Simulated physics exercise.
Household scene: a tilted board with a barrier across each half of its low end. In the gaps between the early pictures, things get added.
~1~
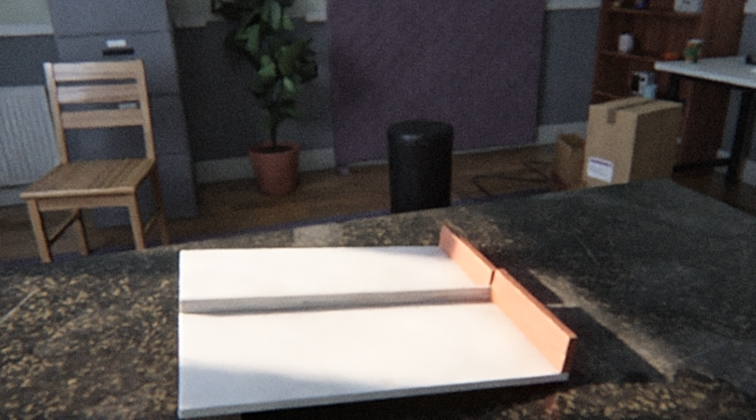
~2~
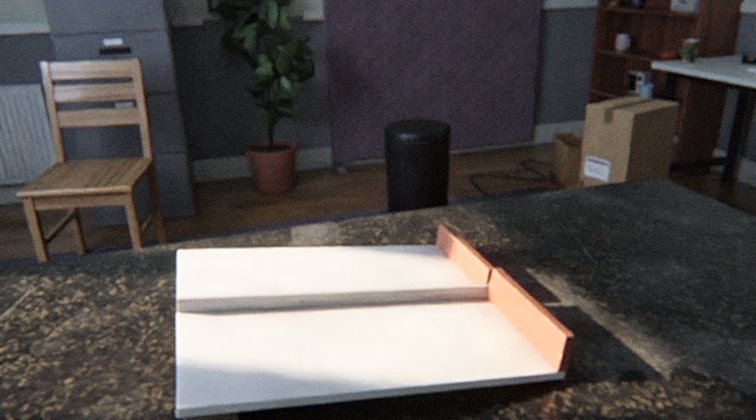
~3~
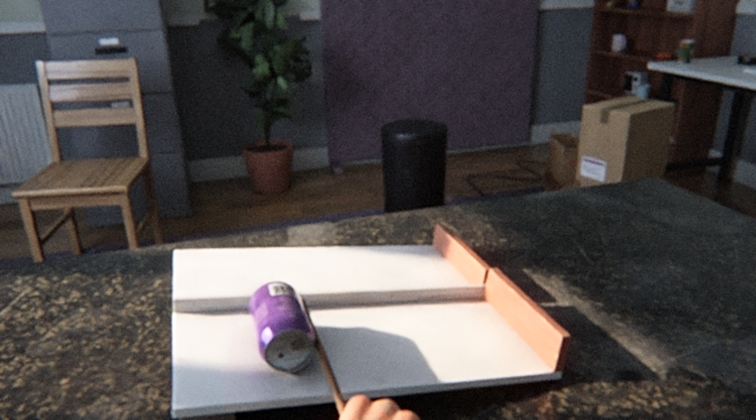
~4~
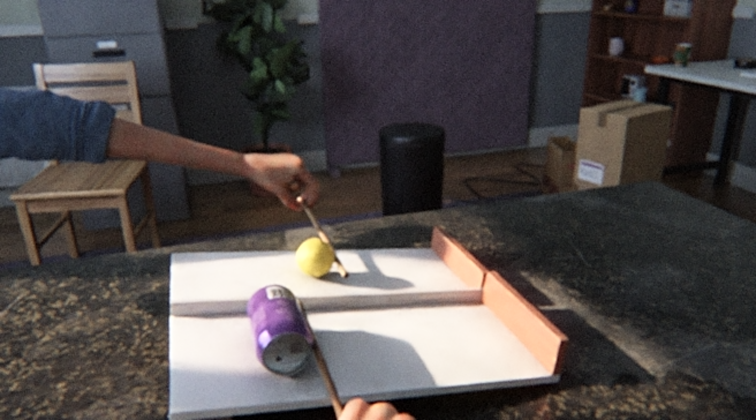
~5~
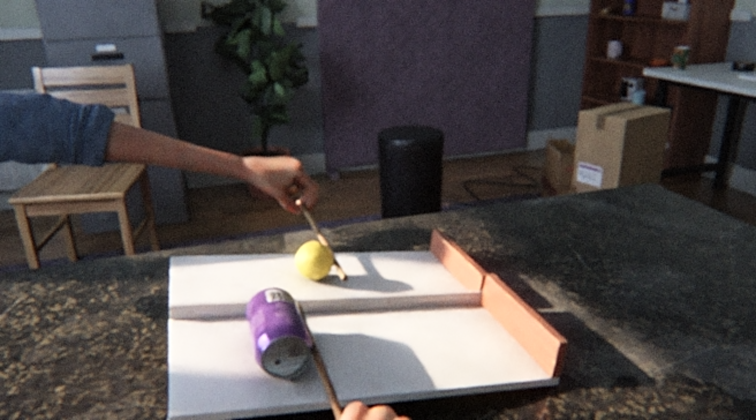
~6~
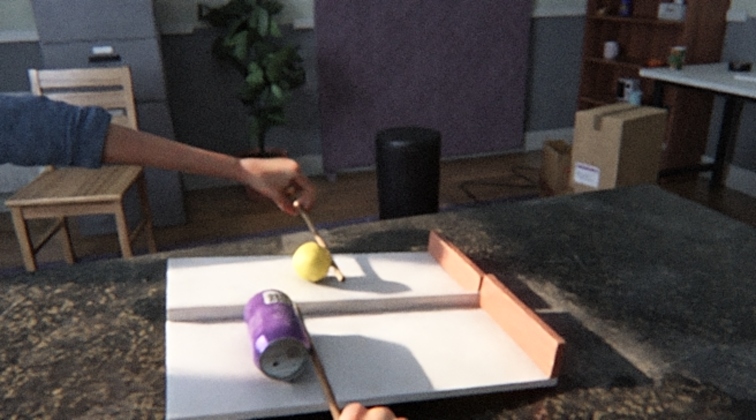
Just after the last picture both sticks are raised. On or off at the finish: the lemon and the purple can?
The lemon stays put and the purple can stays put.
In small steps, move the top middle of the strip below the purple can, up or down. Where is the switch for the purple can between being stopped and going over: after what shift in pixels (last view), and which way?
A downward shift of 24 pixels does it.
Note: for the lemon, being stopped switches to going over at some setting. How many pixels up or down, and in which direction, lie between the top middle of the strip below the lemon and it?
Down by around 16 pixels.
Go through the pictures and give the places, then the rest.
The first frame shows board (353, 292).
The second frame shows board (350, 291).
The third frame shows board (347, 291).
The fourth frame shows held back by the sticks; purple can (279, 327); board (344, 294).
The fifth frame shows held back by the sticks; lemon (315, 260); board (344, 297).
The sixth frame shows held back by the sticks; lemon (312, 262); purple can (276, 332); board (341, 298).
Then, 0.40 s on from there, lemon rolling on the board near (349, 262); purple can rolling on the board near (320, 330).
Then, 0.68 s on from there, lemon rolling on the board near (422, 260); purple can rolling on the board near (410, 324).
In the end, the lemon is held by the strip, near (436, 259); the purple can is held by the strip, near (493, 319).
